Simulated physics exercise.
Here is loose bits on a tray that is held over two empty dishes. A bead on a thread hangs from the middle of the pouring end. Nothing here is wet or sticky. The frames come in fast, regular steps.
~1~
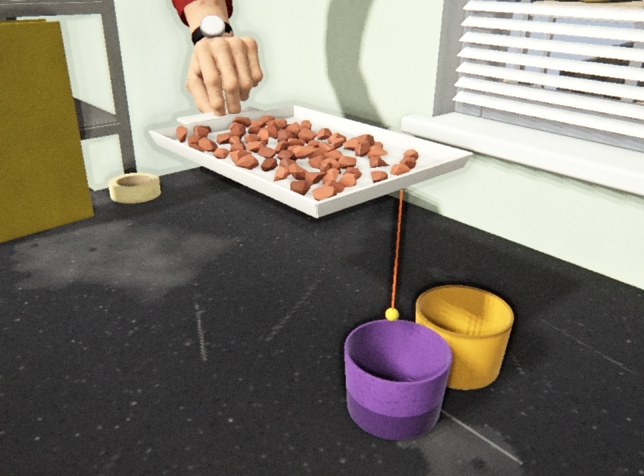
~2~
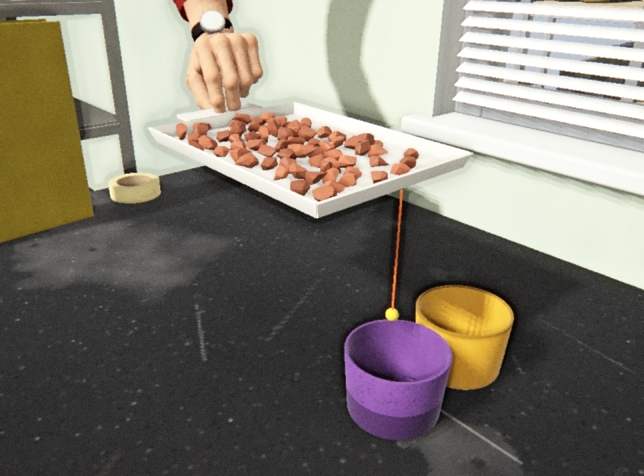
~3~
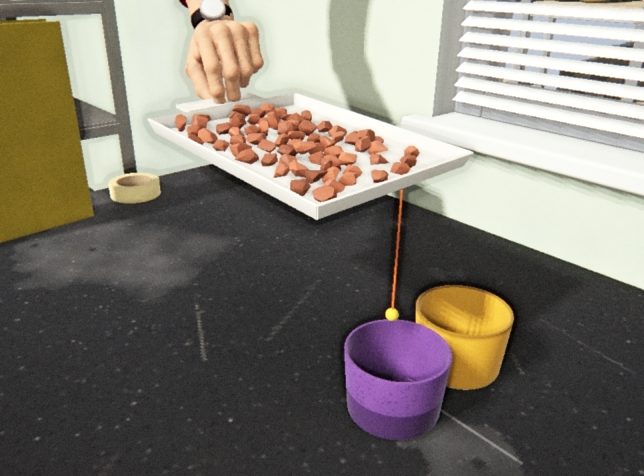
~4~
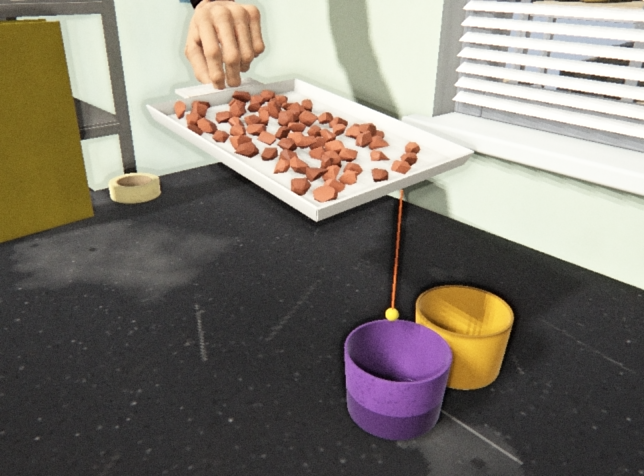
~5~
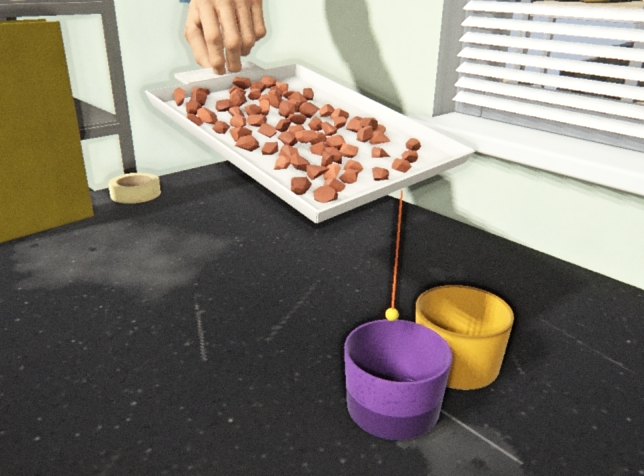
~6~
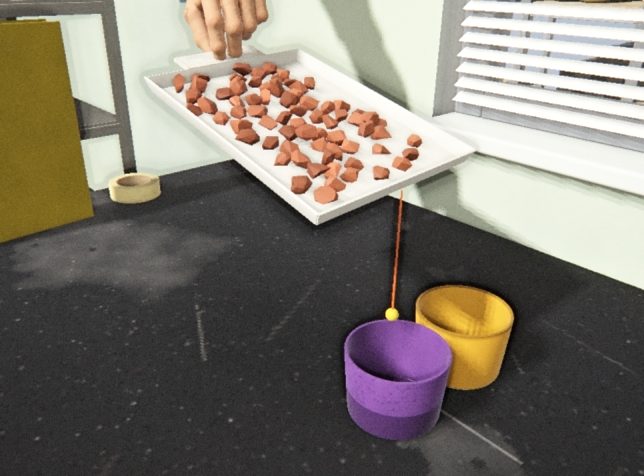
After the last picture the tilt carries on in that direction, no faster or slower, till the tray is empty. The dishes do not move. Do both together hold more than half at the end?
The two hold only the smaller part of the load.
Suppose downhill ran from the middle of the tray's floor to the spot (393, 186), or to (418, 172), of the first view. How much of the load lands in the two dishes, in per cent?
The first gives 40 %, the second 80 %.
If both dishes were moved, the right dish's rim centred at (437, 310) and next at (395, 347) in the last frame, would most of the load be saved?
At the first place under half, at the second the larger part.
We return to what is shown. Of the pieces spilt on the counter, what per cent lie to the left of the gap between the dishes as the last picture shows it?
Near 70 %.
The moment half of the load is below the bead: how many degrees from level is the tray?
Near 90 degrees.
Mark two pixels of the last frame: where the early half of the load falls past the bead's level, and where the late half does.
The first part at (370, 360); the rest at (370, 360).
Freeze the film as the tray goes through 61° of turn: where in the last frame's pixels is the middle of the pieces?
Roughly at (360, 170).
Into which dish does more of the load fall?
That is the left-hand dish.
Soon after the last picture, tray tipped steeply; most on the tray; a stray few outside both; a small part in the air.
A little later, tray tipped past a quarter turn; a stray few on the tray; about a quarter in the left dish; about two thirds outside both; about a quarter in the air.
Later still, tray tipped past a quarter turn; about a quarter in the left dish; about two thirds outside both.
At rest, tray tipped past a quarter turn; about a quarter in the left dish; none in the right dish; about two thirds outside both.
